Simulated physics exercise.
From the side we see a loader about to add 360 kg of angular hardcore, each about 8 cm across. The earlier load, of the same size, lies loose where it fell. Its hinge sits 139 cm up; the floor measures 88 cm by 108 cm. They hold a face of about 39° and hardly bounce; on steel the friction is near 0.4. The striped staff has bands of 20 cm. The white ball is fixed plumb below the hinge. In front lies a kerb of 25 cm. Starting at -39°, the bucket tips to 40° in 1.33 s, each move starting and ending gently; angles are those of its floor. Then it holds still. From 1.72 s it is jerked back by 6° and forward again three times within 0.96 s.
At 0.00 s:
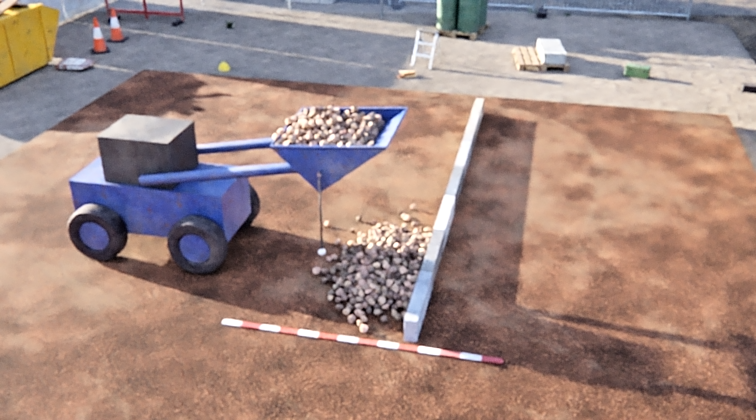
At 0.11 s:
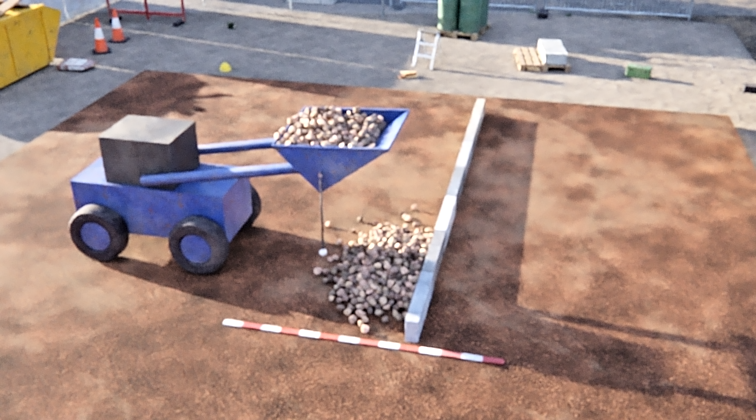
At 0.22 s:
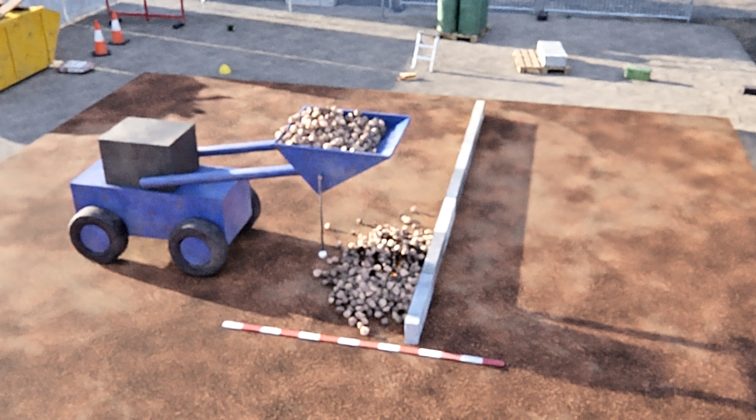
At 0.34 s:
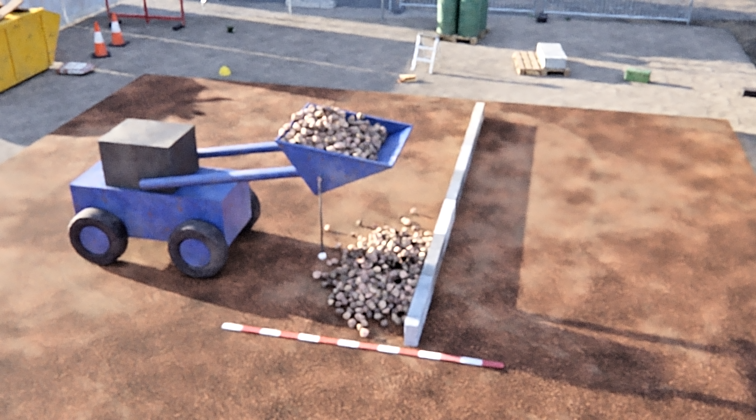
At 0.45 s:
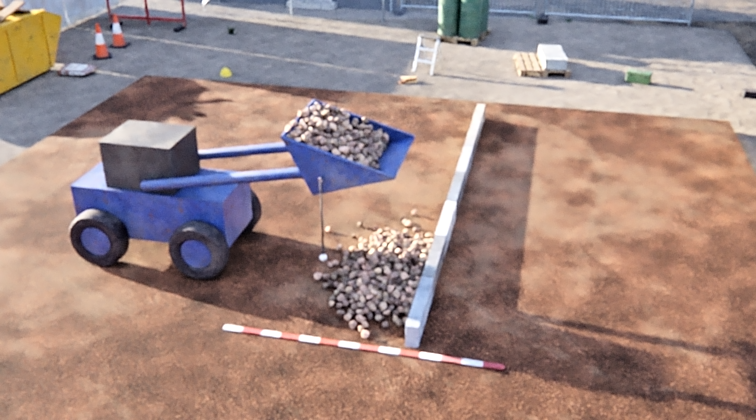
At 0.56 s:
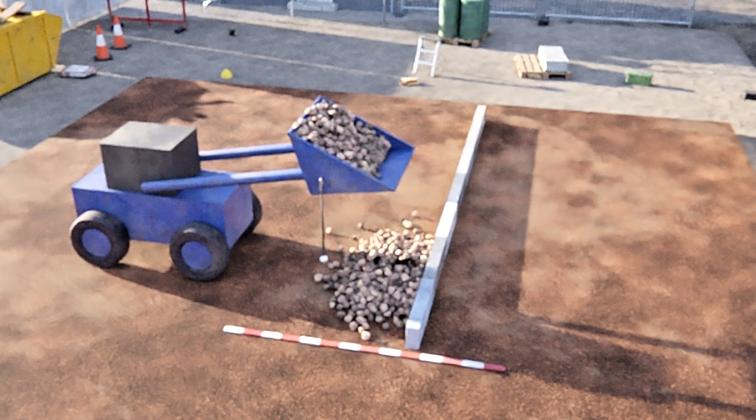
Blue loader with a raised bucket of stones slowly tilting it down to the right above a loose stone pile beside a pale kerb.
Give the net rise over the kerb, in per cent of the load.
Some 23 per cent is added.
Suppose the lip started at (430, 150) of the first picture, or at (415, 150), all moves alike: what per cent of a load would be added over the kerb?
About 95 and 70 per cent.
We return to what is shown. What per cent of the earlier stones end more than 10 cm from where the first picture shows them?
Roughly 0 per cent of them.
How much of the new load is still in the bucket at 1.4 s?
About 60 per cent.
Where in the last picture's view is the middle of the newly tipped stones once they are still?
Near (417, 260).
After 1.0 s the floor is at 28°; in per cent of one load, 100 in the bucket, 100 on this side of the kerb; the foremost stones are at (423, 277).
After 1.4 s the floor is at 40°; in per cent of one load, 58 in the bucket, 142 on this side of the kerb; the foremost stones are at (424, 273).
After 3.1 s the floor is at 40°; in per cent of one load, 0 in the bucket, 177 on this side of the kerb, 23 over the kerb; the foremost stones are at (538, 302).
After 5.8 s the floor is at 40°; in per cent of one load, 0 in the bucket, 177 on this side of the kerb, 23 over the kerb; the foremost stones are at (538, 302). Net gain over the kerb, 23.
